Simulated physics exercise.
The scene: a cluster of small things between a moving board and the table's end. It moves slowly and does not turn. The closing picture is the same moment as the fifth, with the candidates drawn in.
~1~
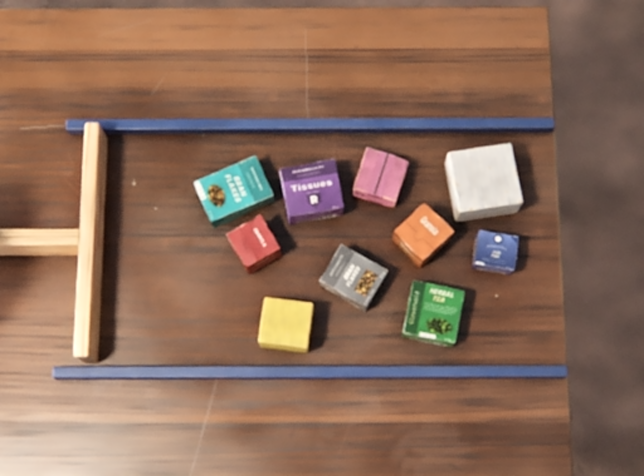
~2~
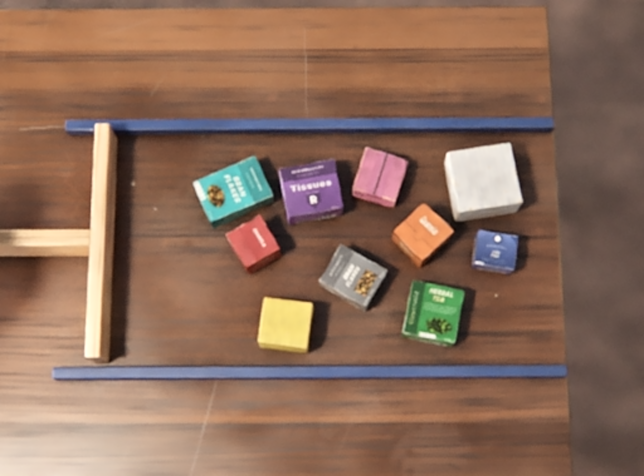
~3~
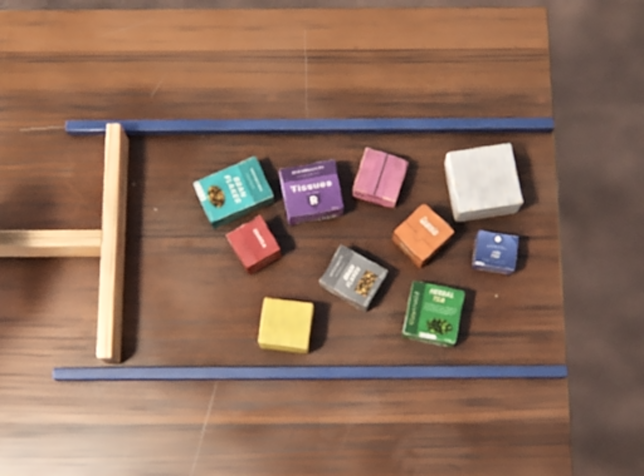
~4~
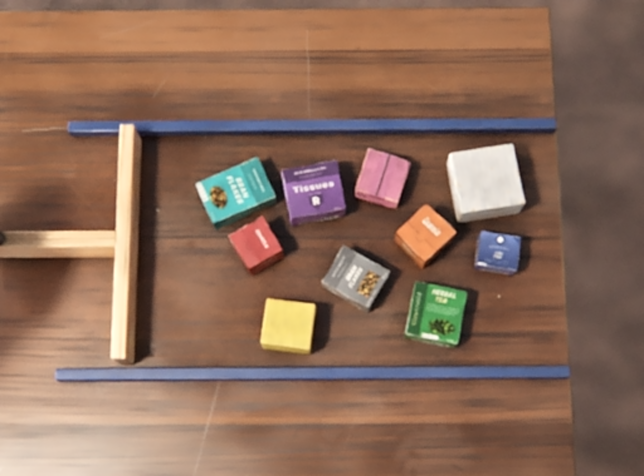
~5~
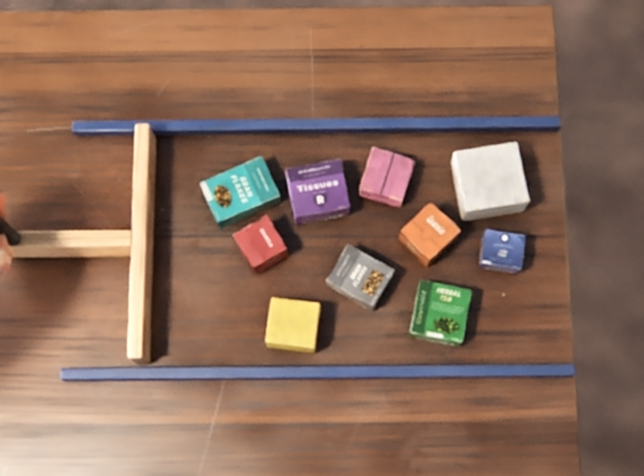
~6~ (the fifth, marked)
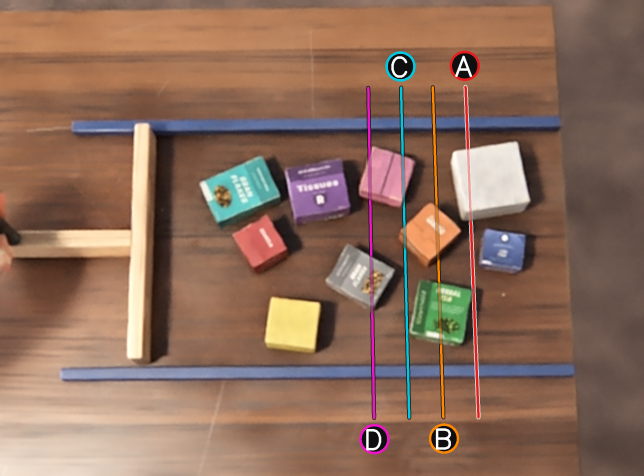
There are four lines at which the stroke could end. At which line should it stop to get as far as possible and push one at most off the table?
It should halt at C.
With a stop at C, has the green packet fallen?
By then, no.
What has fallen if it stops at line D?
The white block goes over.
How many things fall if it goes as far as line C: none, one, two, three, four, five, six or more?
One.
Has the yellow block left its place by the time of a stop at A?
Yes.
On the marked copy, A at (472, 246); B at (438, 247); C at (405, 247); D at (371, 247).
Taking C. A third of the way, board (233, 237); pink box (393, 177); purple box (343, 195).
Two thirds of the way, board (328, 236); white block (539, 185); pink box (482, 180).
When it is over, board (401, 235); white block over the edge; pink box (552, 179); one fallen.
As for the rest, A drops four; B drops two; D is within the limit but short.
